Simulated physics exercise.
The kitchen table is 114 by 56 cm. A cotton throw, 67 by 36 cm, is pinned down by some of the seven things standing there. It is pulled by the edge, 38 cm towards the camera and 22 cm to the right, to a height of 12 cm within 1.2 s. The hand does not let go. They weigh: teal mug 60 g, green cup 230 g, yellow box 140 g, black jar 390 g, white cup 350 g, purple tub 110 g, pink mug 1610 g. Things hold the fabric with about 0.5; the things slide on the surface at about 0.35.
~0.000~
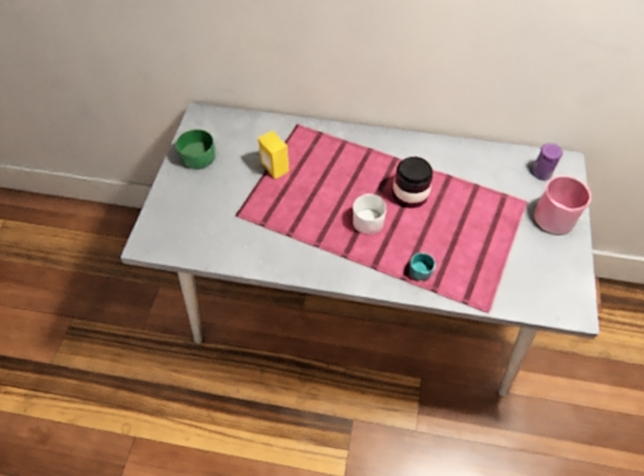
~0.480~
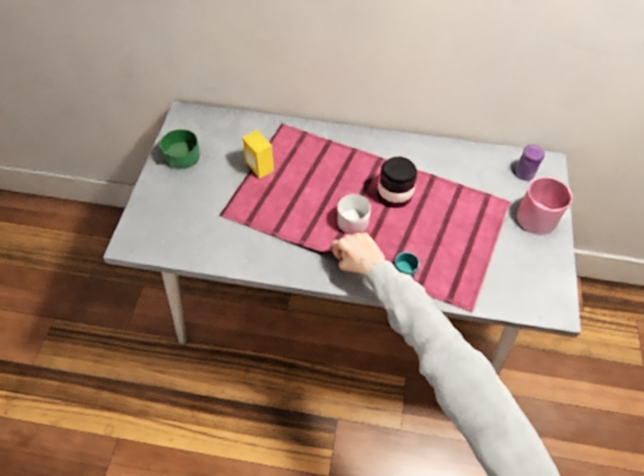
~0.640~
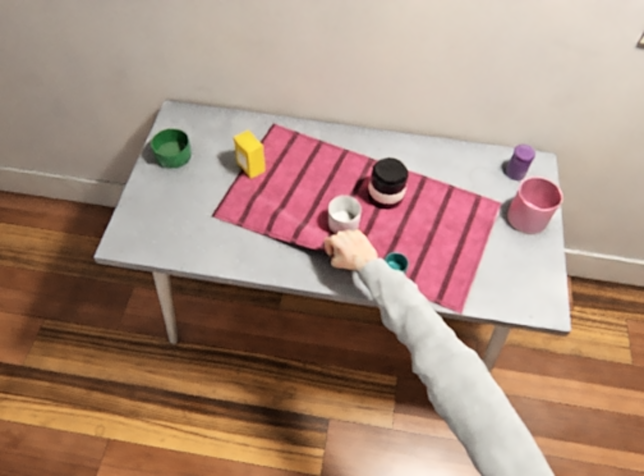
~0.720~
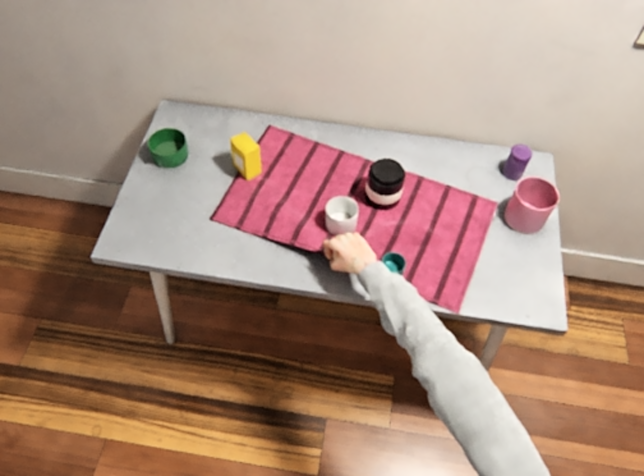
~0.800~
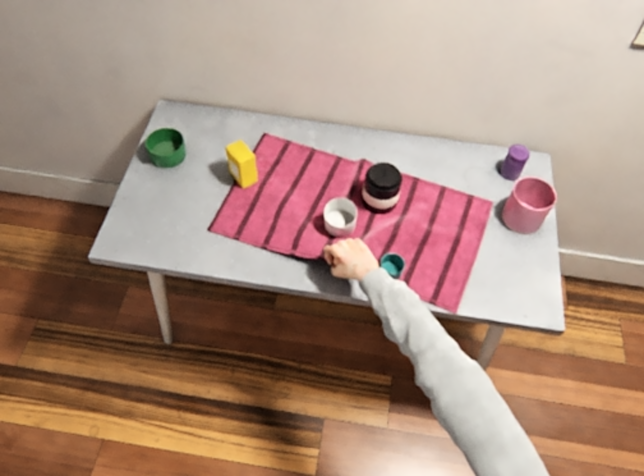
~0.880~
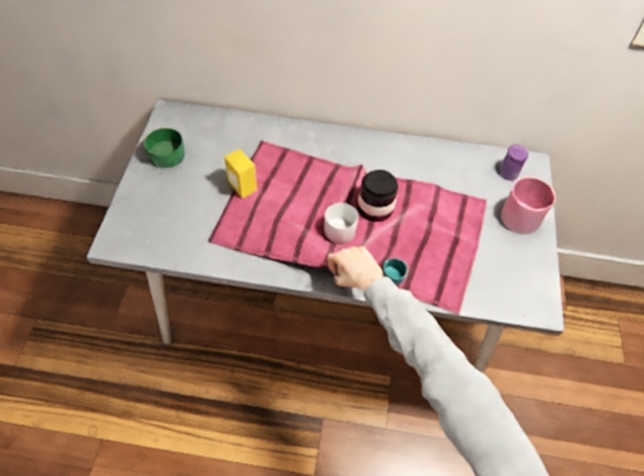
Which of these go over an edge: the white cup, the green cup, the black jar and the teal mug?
Result: White cup falls off, green cup keeps to the top, black jar falls off, teal mug falls off.
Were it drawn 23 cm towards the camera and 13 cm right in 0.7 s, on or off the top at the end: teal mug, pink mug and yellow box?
Then: Teal mug falls off, pink mug remains, yellow box stays up.
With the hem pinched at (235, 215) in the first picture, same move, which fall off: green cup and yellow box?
Then: Green cup remains, yellow box drops off.
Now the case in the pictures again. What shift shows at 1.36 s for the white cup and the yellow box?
About: White cup 30 cm, yellow box 35 cm.
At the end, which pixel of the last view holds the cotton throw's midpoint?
Around (407, 379).
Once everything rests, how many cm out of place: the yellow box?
About: Yellow box over the edge.
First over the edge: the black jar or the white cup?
The white one.
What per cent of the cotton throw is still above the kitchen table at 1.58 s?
About 15 per cent.
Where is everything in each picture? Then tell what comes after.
Shows, white cup (370, 207); green cup (195, 142); black jar (415, 168); teal mug (423, 263); cotton throw corners (235, 216) (297, 124) (527, 201) (489, 313), in the first frame.
Shows, cotton throw corners (220, 215) (282, 124); grip (340, 258), in the second frame.
Shows, teal mug (397, 262); black jar (391, 169); white cup (345, 209); cotton throw corners (212, 216) (273, 124); grip (332, 255), in the third frame.
Shows, white cup (342, 209); yellow box (245, 143); cotton throw corners (210, 219) (269, 125); grip (331, 258), in the fourth frame.
Shows, black jar (384, 174); white cup (341, 210); yellow box (240, 151); cotton throw corners (207, 230) (264, 133); grip (332, 263), in the fifth frame.
Shows, white cup (342, 216); green cup (163, 141); black jar (380, 181); teal mug (395, 268); cotton throw corners (208, 242) (261, 141) (487, 200) (459, 314); grip (335, 272), in the sixth frame.
After 1.1 s, 85 % of the cotton throw is still over the top; black jar 14 cm off its start, teal mug 11 cm off its start, white cup 10 cm off its start.
After 1.4 s, 50 % of the cotton throw is still over the top; white cup on its side, 31 cm off its start, teal mug over the edge, black jar 23 cm off its start.
After 1.6 s, 15 % of the cotton throw is still over the top; white cup over the edge, teal mug over the edge, black jar 35 cm off its start at (402, 288).
After 1.8 s, 0 % of the cotton throw is still over the top; black jar over the edge, white cup over the edge, teal mug over the edge.
After 3.4 s, 0 % of the cotton throw is still over the top; black jar over the edge, white cup over the edge, teal mug over the edge, green cup 0 cm off its start at (163, 141).
